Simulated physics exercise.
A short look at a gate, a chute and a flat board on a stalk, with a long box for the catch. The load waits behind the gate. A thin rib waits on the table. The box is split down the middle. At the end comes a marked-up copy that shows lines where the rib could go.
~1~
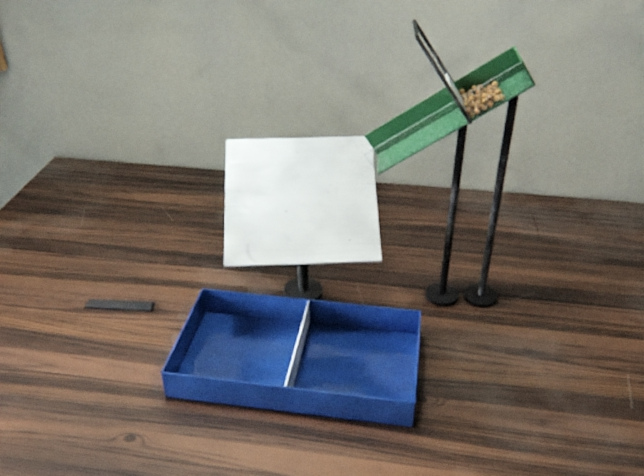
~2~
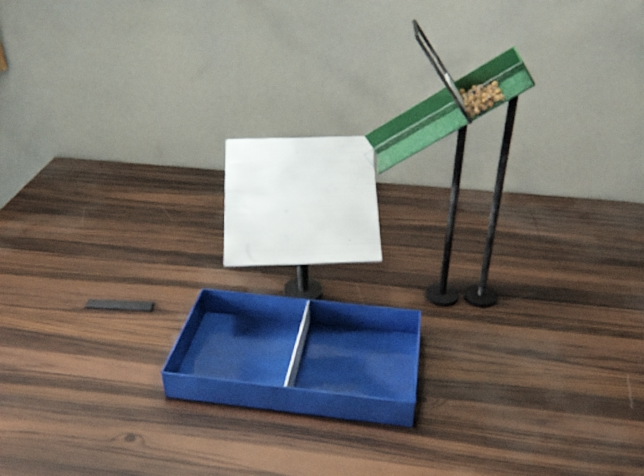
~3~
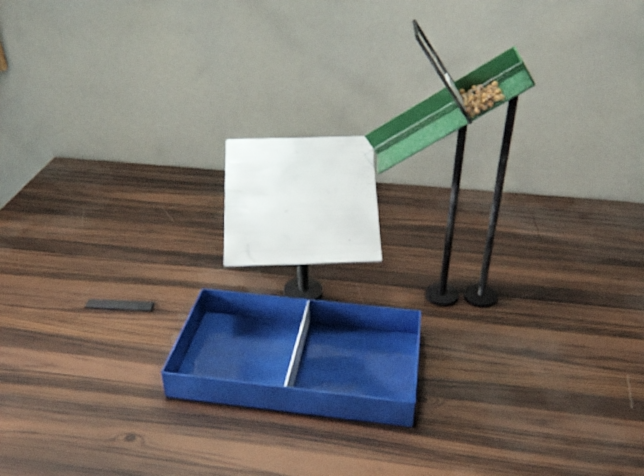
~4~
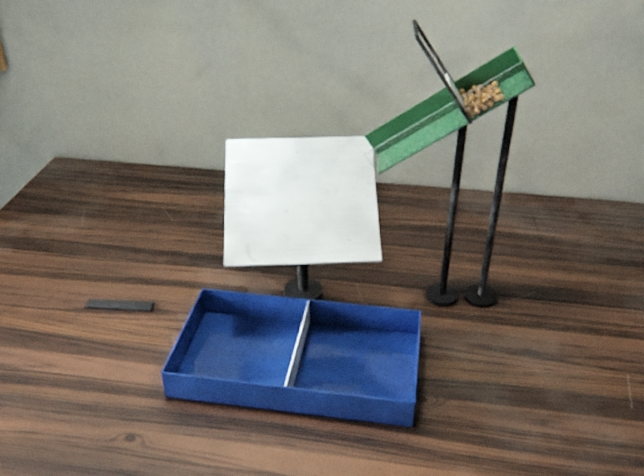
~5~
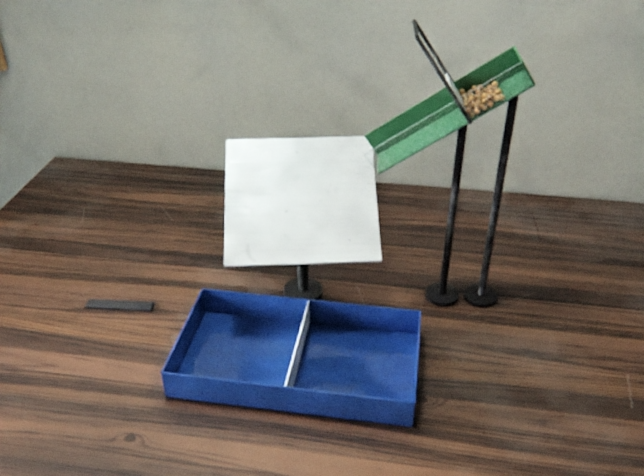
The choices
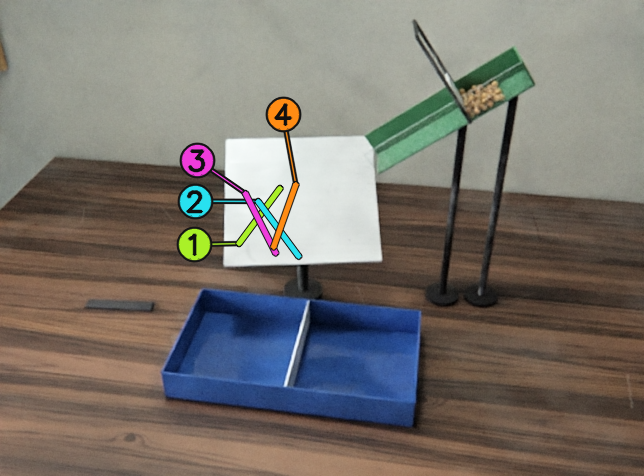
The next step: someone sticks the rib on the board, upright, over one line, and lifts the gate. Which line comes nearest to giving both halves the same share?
I would pick line 3.
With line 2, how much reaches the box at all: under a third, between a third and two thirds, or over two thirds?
Over two thirds.
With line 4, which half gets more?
Left.
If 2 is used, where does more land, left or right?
More lands on the right.
On the marked copy, line 1 from (280, 188) to (238, 243); line 2 from (258, 201) to (298, 256); line 3 from (245, 193) to (275, 253); line 4 from (295, 184) to (273, 247).
For line 1, of what is caught, the larger part in the left half, about a tenth in the right.
For line 2, of what is caught, about a tenth in the left half, the larger part in the right.
For line 3, of what is caught, roughly half in the left half, roughly half in the right.
For line 4, of what is caught, the larger part in the left half, roughly a quarter in the right.
